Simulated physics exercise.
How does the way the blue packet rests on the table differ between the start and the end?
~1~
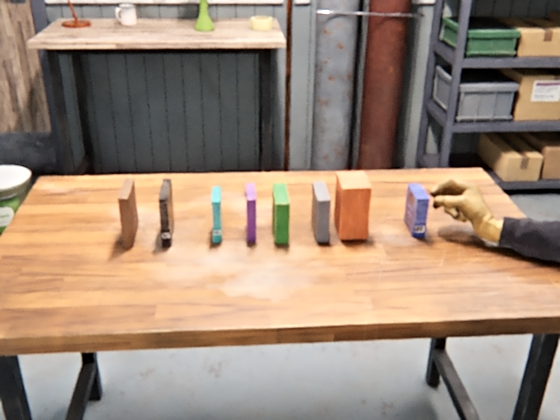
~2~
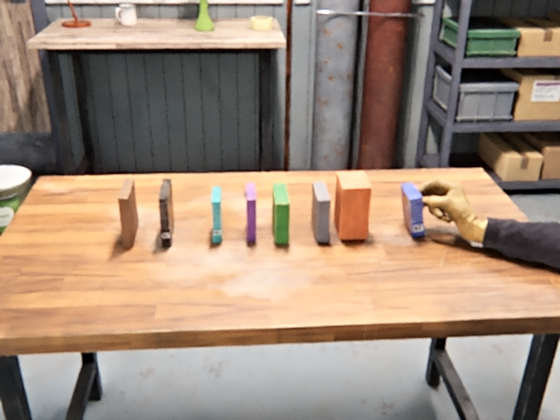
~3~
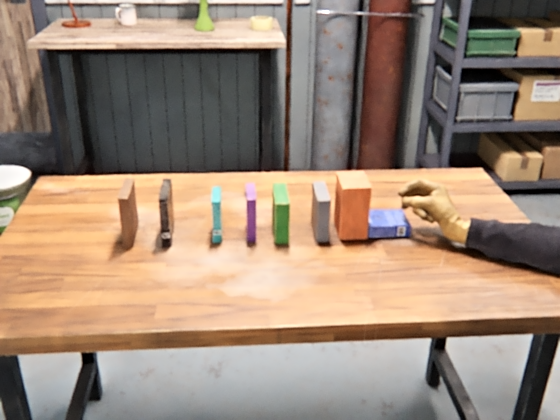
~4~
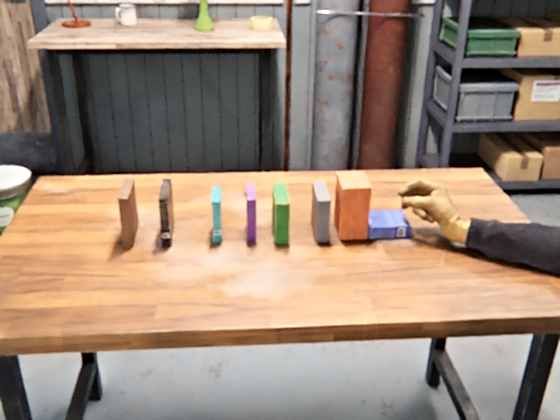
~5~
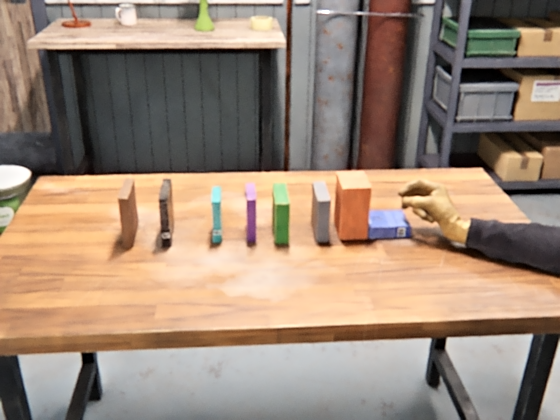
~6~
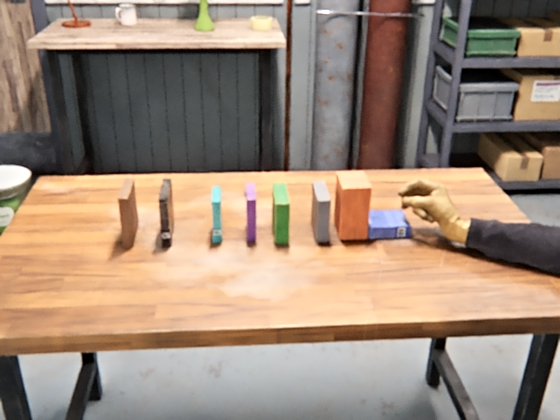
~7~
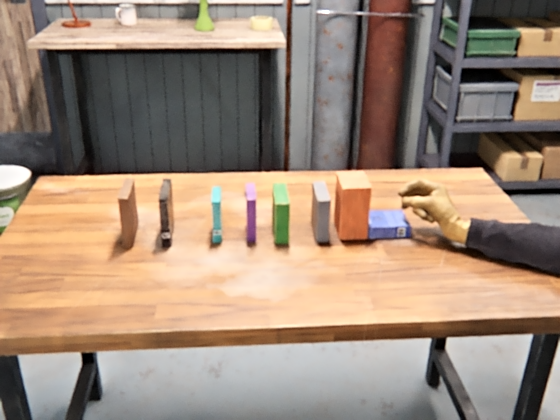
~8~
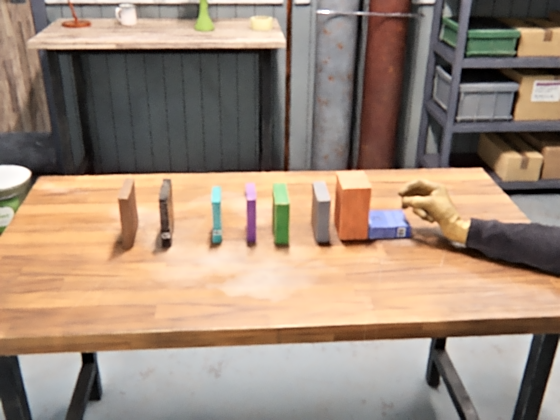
At the start the blue packet stands upright at the right of the row. By the end it is lying on its side next to the orange block.
